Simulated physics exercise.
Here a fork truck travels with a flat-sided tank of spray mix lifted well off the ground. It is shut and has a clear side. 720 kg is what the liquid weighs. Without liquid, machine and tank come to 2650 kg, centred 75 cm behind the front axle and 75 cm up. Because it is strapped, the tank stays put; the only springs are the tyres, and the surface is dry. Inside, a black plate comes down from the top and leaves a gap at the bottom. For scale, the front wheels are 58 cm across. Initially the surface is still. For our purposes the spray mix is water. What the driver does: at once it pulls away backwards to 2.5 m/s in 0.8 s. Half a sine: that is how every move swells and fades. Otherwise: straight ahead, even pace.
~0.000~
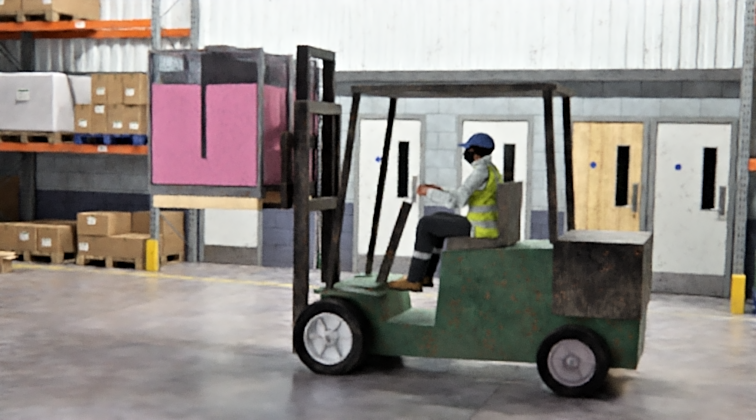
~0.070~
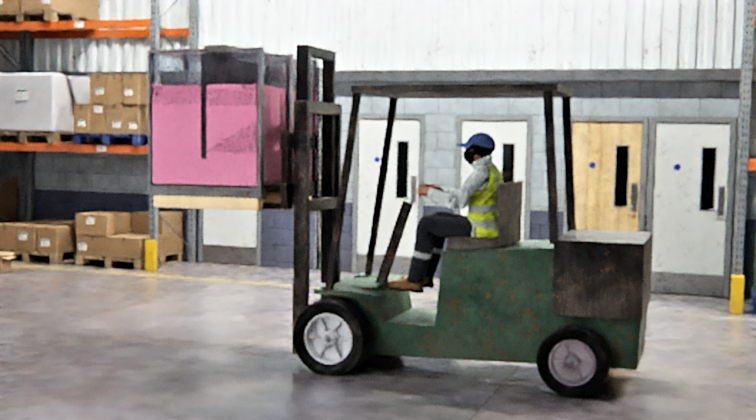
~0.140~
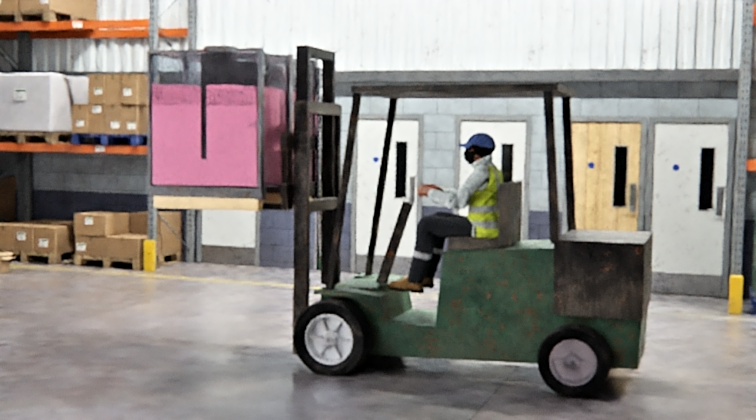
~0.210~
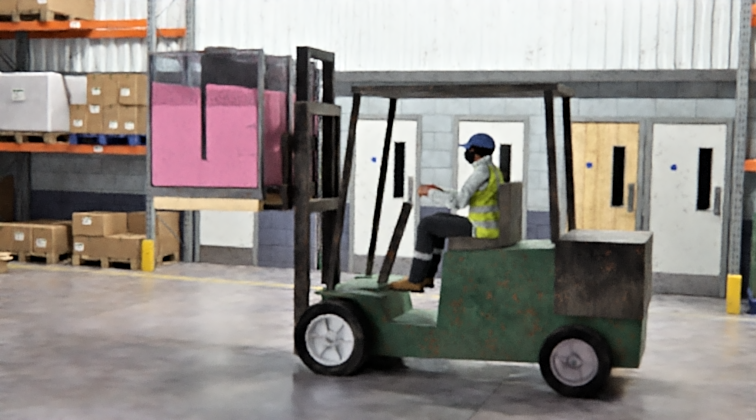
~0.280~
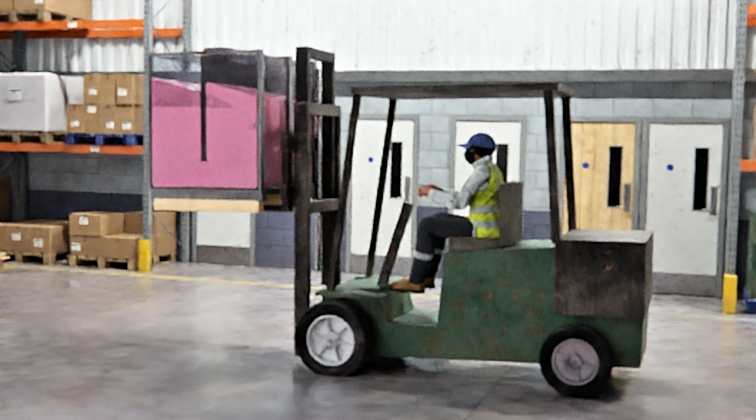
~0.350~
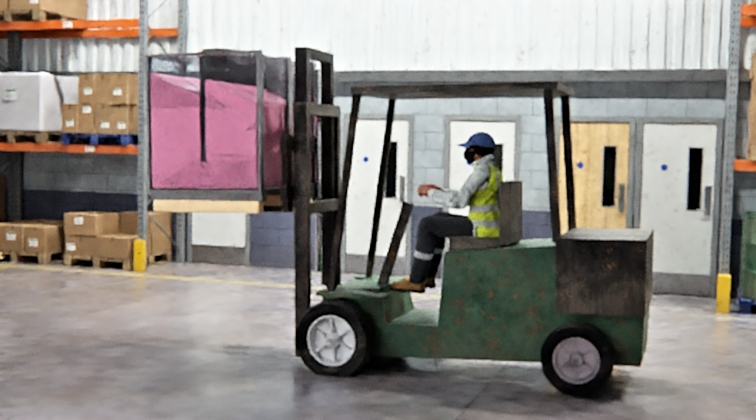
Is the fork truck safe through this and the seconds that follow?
My guess is it will pop up and land again.
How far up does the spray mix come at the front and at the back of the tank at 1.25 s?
Roughly 88 cm in front and 60 cm behind.
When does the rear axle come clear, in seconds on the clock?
Close to 0.40 seconds on the clock.
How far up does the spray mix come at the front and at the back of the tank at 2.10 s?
The level sits near 72 cm in front and near 78 cm behind.
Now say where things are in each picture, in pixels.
The surface is at (167, 88) near the front wall; the surface is at (242, 88) near the back wall; the body is upright; the front is on the left; a wheel hub at (326, 340), in the first frame.
The surface is at (167, 88) near the front wall; the surface is at (242, 88) near the back wall; the body is upright, in the second frame.
The surface is at (167, 88) near the front wall; the surface is at (242, 89) near the back wall; the body is upright, in the third frame.
The surface is at (167, 88) near the front wall; the surface is at (242, 91) near the back wall; the body is upright, in the fourth frame.
The surface is at (166, 86) near the front wall; the surface is at (242, 95) near the back wall; the body is upright, in the fifth frame.
The surface is at (165, 84) near the front wall; the surface is at (242, 99) near the back wall; the machine is 1° nose down; a wheel hub at (329, 342), in the sixth frame.
After 0.40 s the lean is 1° nose down, the rear 3 cm in the air; the liquid stands 64 cm at the back and 82 cm at the front.
After 1.00 s the lean is 7° nose down, the rear 22 cm in the air; the liquid stands 59 cm at the back and 89 cm at the front.
After 1.25 s the lean is 6° nose down, the rear 19 cm in the air; the liquid stands 59 cm at the back and 88 cm at the front.
After 2.10 s the lean is 1° nose down, the rear 3 cm in the air; the liquid stands 79 cm at the back and 73 cm at the front.
After 3.79 s all wheels are down again; the highest lift was 22 cm and the largest lean 7°.
